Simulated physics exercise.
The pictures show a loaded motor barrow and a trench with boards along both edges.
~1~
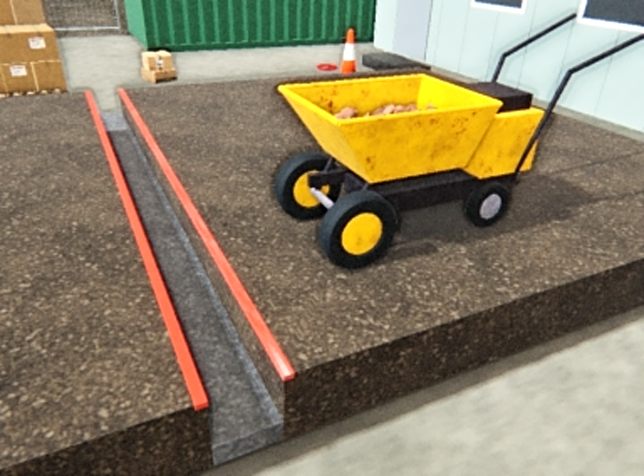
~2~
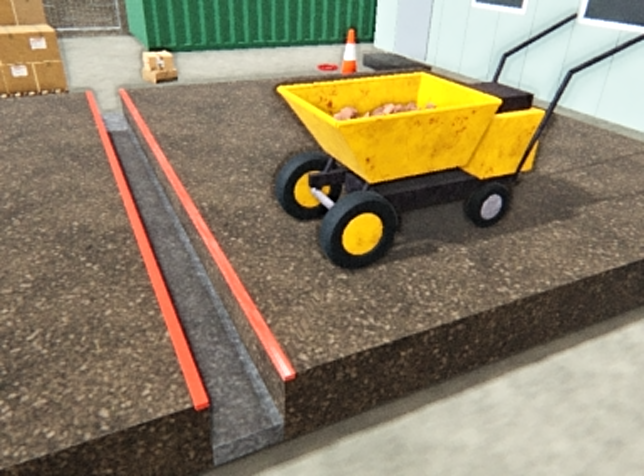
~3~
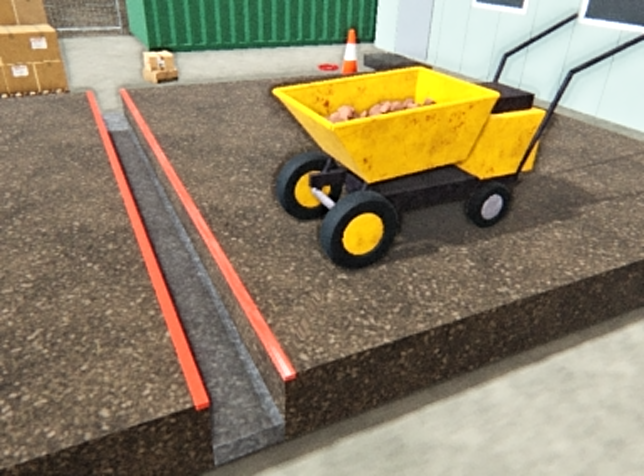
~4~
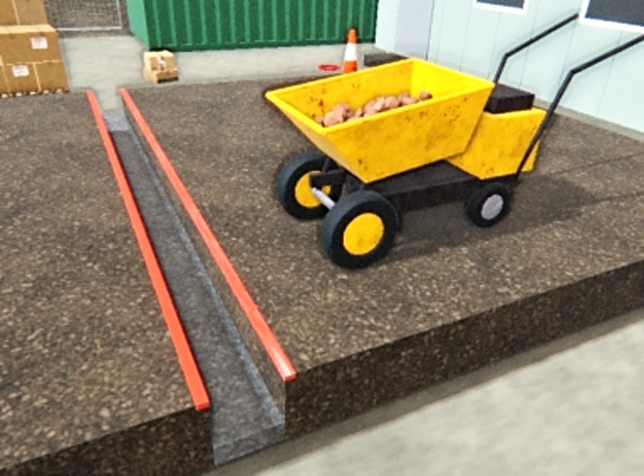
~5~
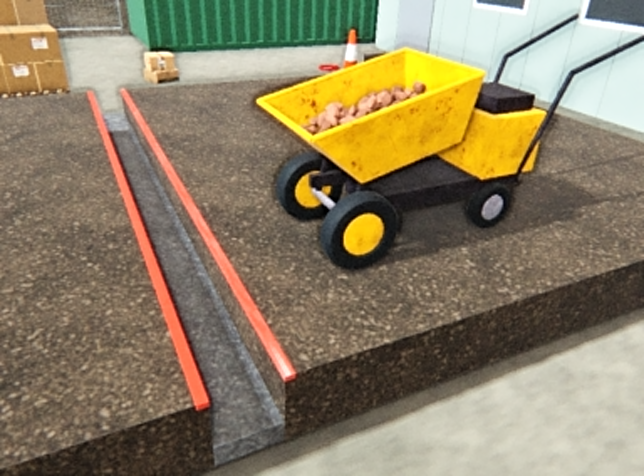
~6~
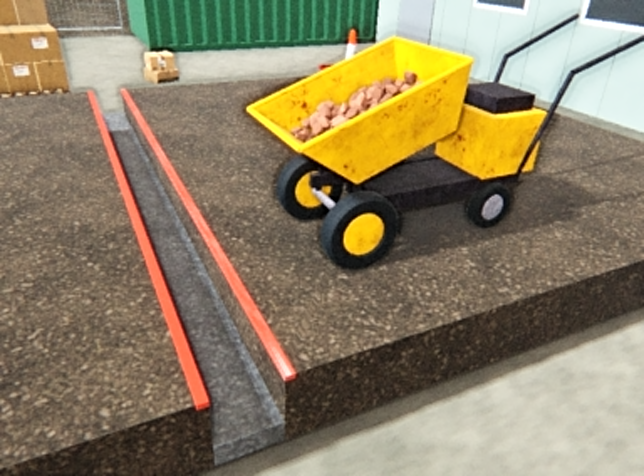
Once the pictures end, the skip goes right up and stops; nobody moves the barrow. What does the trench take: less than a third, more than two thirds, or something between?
The trench ends with over two thirds of it.
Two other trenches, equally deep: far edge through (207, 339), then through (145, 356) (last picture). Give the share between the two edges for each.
The first gives 80 %, the second 100 %.
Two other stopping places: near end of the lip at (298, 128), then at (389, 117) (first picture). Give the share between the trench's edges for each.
The first gives 60 %, the second 50 %.
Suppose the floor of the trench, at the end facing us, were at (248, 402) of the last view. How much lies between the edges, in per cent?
Close to 70 per cent.
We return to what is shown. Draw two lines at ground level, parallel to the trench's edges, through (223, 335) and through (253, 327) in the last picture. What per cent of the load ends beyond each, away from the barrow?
The first gives 50 %, the second 100 %.
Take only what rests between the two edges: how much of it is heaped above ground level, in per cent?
Close to 0 per cent.
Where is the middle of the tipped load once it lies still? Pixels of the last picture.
Roughly at (195, 297).
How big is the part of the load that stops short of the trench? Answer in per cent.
Some 0 per cent.
Soon after the last picture, skip tipped steeply; all in the skip.
A little later, skip tipped right over; nearly all in the skip; a stray few short of the trench; a small part in or heaped over the trench; a stray few falling.
Later still, skip tipped right over; about a quarter in the skip; a stray few short of the trench; most in or heaped over the trench; a stray few beyond it.
By the end, skip tipped right over; nearly all in or heaped over the trench; a stray few beyond it.
